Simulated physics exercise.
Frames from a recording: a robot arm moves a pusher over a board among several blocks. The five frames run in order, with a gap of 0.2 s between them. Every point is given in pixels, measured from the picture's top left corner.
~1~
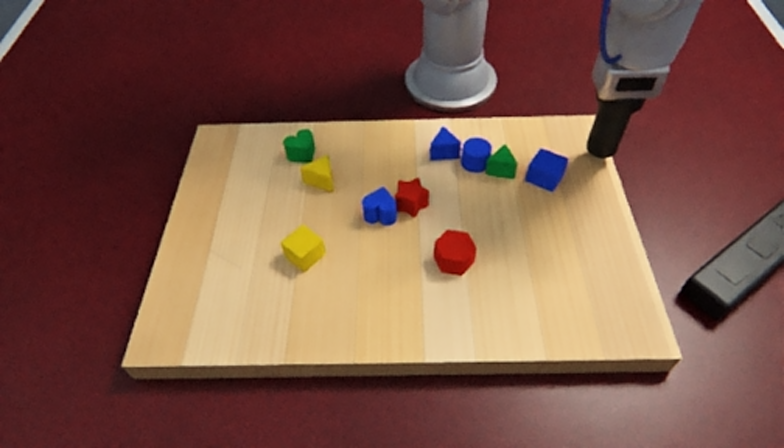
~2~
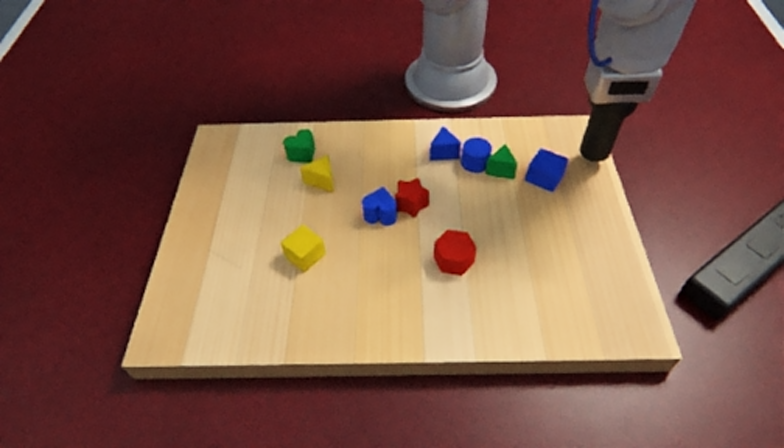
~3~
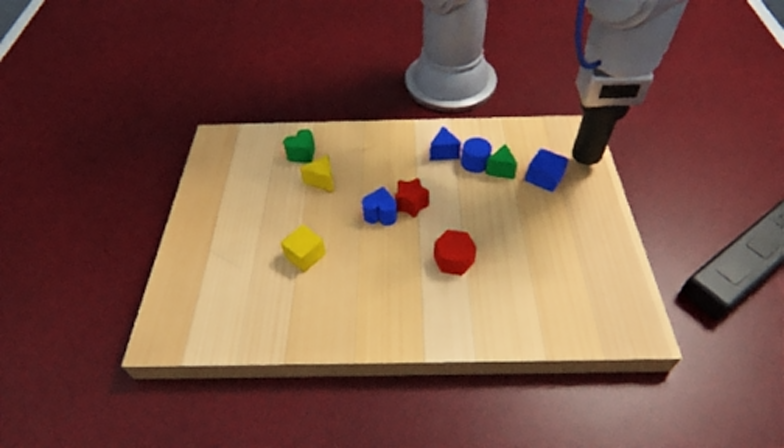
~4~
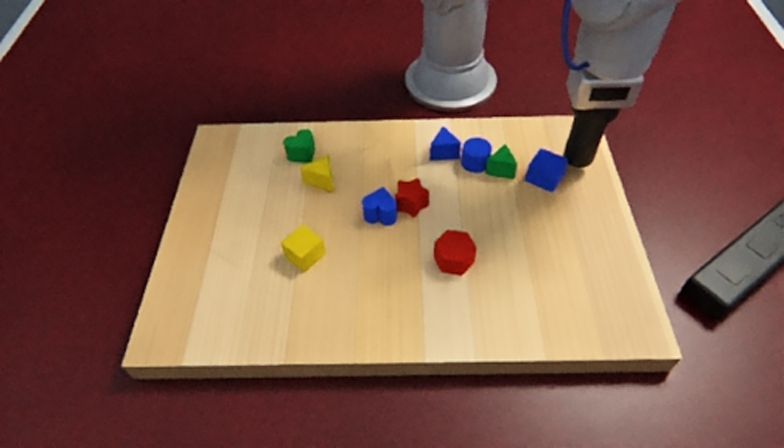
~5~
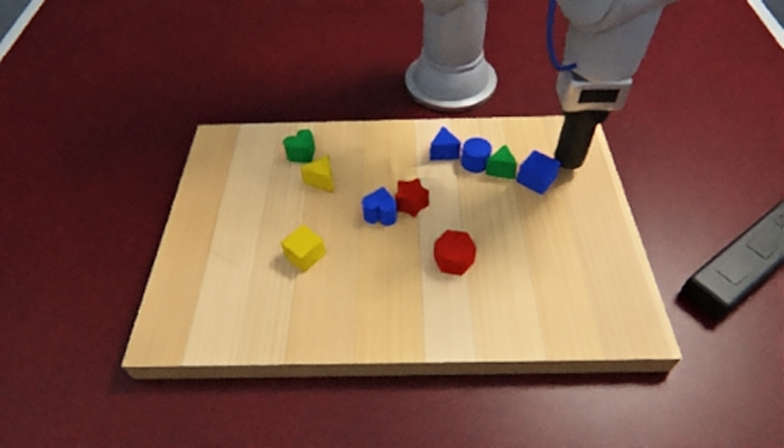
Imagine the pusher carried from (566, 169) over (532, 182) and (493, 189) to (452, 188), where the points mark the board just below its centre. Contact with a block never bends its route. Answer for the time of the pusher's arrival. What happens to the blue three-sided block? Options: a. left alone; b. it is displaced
(b)
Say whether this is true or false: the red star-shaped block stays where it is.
The statement is true.
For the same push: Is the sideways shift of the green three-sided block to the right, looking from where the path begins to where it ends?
That would be a yes.
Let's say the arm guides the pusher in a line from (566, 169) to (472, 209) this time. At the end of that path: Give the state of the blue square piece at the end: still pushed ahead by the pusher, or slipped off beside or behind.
I think it holds its spot in front.
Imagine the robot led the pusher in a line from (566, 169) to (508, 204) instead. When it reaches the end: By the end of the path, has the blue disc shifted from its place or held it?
From what I can tell, it will keep its place.
The first path, step by step. One third of the way, pusher (534, 172); blue square piece (511, 180), turned 20° clockwise.
Two thirds of the way, pusher (494, 179); blue three-sided block (440, 133), turned 30° anticlockwise; blue disc (468, 140); green three-sided block (478, 158), turned 55° clockwise; blue square piece (480, 194), turned 10° anticlockwise.
At the end, pusher (453, 178); red star-shaped block in place; blue three-sided block (440, 133), turned 35° anticlockwise; blue disc (467, 139); green three-sided block (453, 155), turned 105° clockwise; blue square piece (474, 198), turned 30° anticlockwise.
